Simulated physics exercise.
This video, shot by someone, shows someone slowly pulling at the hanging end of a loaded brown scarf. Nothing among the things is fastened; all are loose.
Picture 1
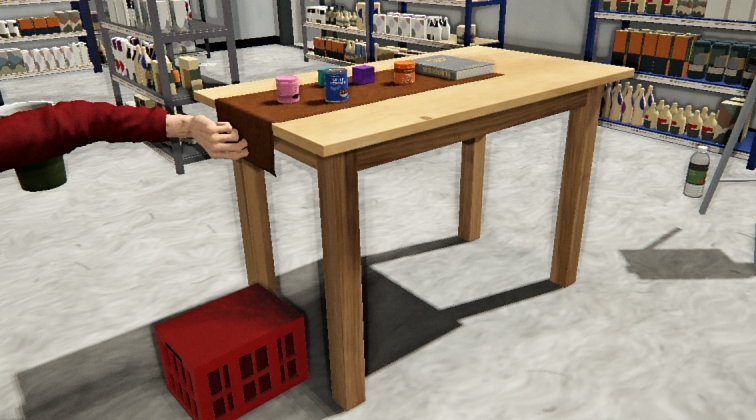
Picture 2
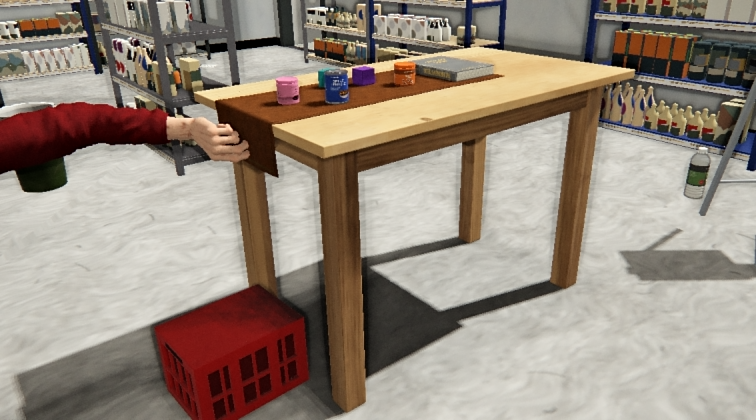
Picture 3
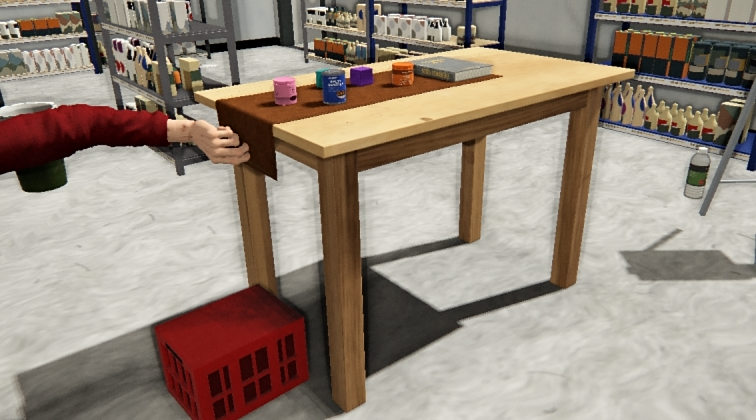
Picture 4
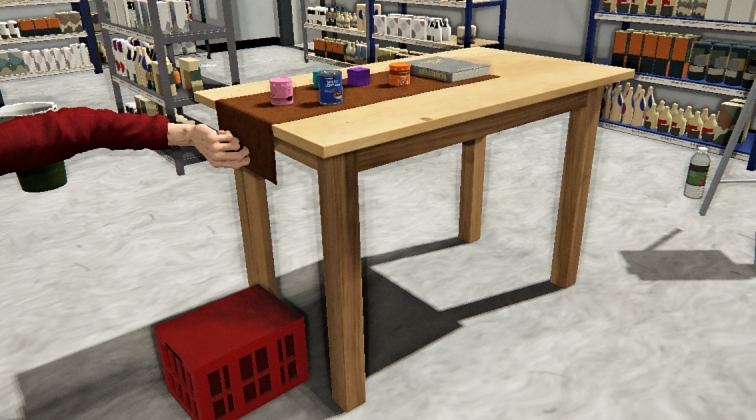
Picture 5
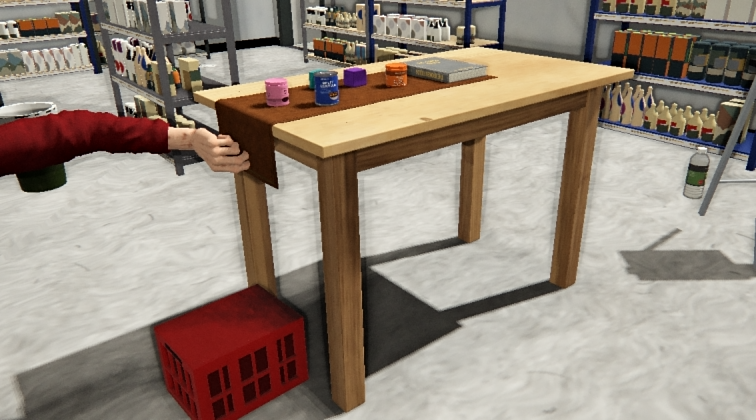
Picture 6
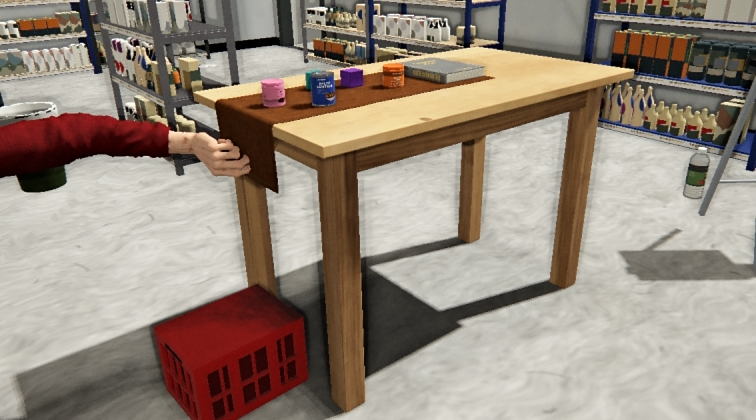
The clip shows a hand in a red sleeve slowly pulling the hanging end of a brown cloth downward at a wooden table's left side, while the small colourful containers and flat grey object on it shift slightly left.
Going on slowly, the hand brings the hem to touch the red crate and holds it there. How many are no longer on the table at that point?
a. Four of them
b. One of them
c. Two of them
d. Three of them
The answer is a.
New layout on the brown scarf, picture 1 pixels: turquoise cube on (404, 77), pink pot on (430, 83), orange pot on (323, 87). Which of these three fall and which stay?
The turquoise cube? It stays where it is. The pink pot stays where it is, and the orange pot tips off.
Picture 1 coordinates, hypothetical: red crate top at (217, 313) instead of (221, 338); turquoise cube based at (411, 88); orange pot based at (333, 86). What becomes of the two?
Observed: Turquoise cube remains seated; orange pot departs.
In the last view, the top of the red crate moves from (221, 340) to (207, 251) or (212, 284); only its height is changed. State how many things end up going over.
Respectively 1 and 2.
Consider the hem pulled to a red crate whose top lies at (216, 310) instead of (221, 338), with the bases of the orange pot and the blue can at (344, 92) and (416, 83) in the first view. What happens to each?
In the end the orange pot is no longer on top and the blue can is still on top.
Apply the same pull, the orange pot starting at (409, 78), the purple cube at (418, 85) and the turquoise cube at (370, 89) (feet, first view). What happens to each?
Looking at each one, the orange pot remains in position, the purple cube remains in position and the turquoise cube drops away.
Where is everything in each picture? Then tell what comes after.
The first picture shows hem (276, 176); pink pot (287, 77); blue can (336, 70); turquoise cube (329, 69); purple cube (363, 67); orange pot (404, 62); top of the crate (221, 338).
The second picture shows hem (279, 178); pink pot (287, 79).
The third picture shows hem (277, 181); blue can (333, 72).
The fourth picture shows hem (277, 185); turquoise cube (324, 71); top of the crate (221, 339).
The fifth picture shows hem (278, 189); purple cube (355, 69).
The sixth picture shows hem (278, 193); pink pot (272, 81); blue can (322, 73); turquoise cube (317, 72); purple cube (352, 70); orange pot (393, 65).
Early on, hem near (251, 215); pink pot gone.
Midway, hem near (256, 271); pink pot and blue can gone.
Near the end, hem on the crate; pink pot, blue can, turquoise cube and purple cube gone.
Finally, hem on the crate; pink pot, blue can, turquoise cube and purple cube gone. It carries off four.
